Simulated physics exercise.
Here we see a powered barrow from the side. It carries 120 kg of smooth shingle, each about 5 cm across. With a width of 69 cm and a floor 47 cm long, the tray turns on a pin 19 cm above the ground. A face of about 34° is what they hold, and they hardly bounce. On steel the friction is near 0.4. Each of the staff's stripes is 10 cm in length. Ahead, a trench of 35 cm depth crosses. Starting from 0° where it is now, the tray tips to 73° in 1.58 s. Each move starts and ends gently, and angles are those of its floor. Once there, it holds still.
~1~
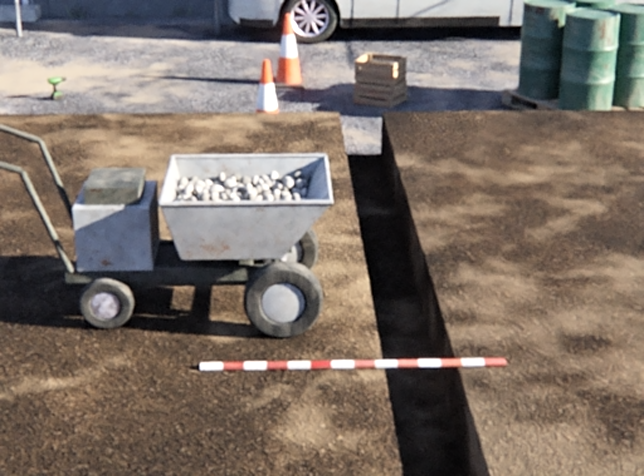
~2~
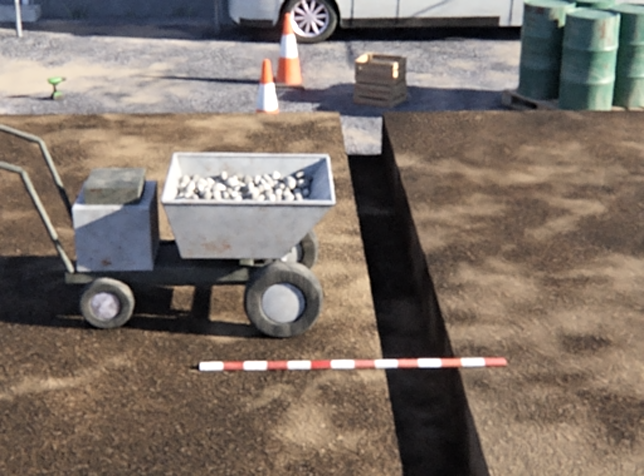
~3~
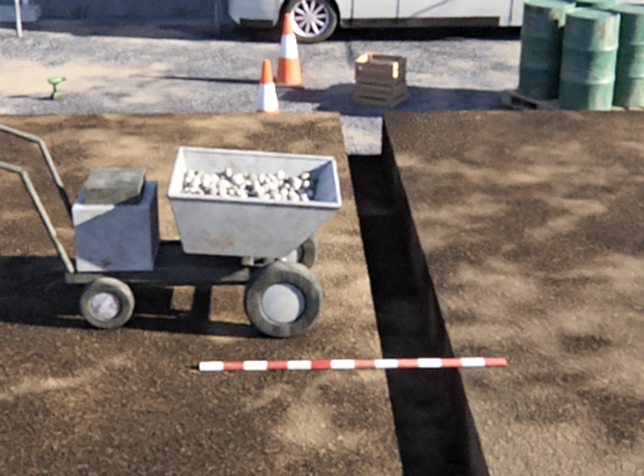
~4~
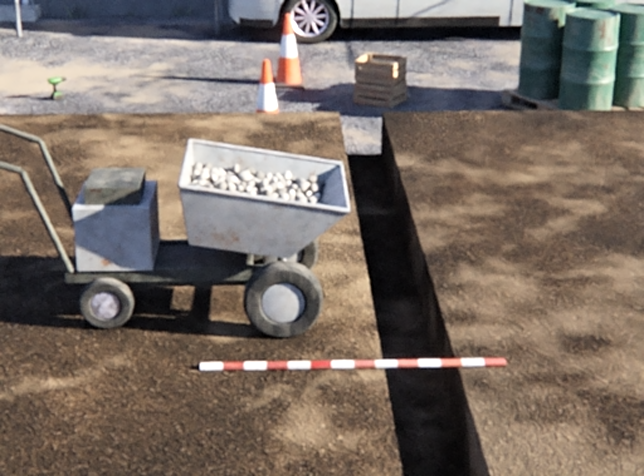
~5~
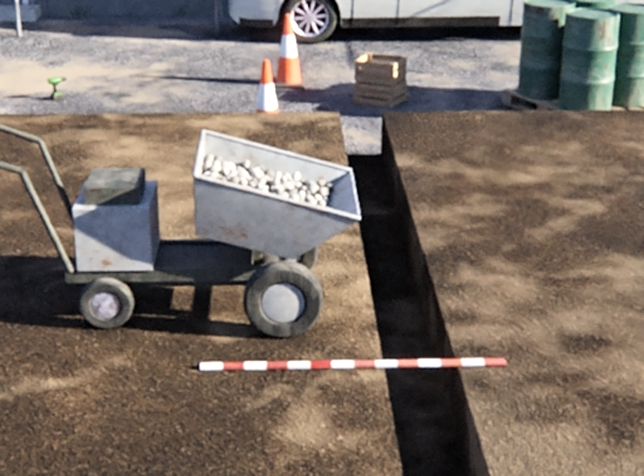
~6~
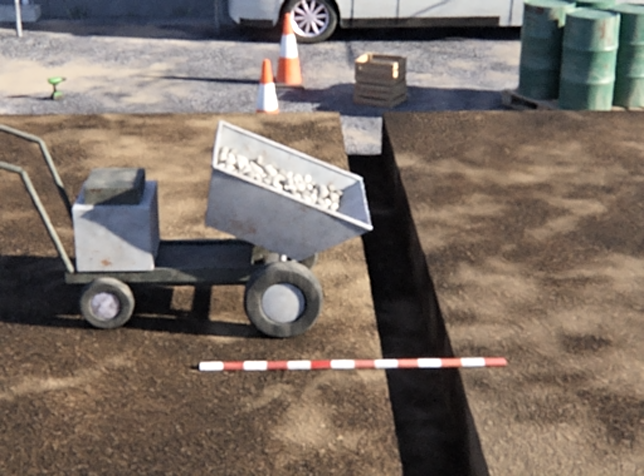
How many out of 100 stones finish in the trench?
About 86 of them.
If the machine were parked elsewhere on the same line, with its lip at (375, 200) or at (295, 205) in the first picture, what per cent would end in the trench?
Around 30% for the first place and 100% for the second.
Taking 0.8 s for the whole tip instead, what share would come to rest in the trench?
That works out at about 75 in a hundred.
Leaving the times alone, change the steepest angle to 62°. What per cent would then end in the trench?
It would be near 85 per cent.
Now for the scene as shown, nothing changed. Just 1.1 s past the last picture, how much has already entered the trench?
Roughly 50% by that time.
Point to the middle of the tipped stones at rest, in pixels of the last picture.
Somewhere near pixel (416, 350).
Then, 0.6 s after the last picture the floor is at 61°, 100 % in the tray; the foremost stones are at (399, 263).
Then, 1.1 s after the last picture the floor is at 73°, 39 % in the tray, 49 % in the trench, 11 % past the trench; the foremost stones are at (498, 301).
Then, 1.4 s after the last picture the floor is at 73°, 12 % in the tray, 74 % in the trench, 14 % past the trench; the foremost stones are at (542, 298).
Then, 3.4 s after the last picture the floor is at 73°, 0 % in the tray, 86 % in the trench, 14 % past the trench; the foremost stones are at (561, 307).
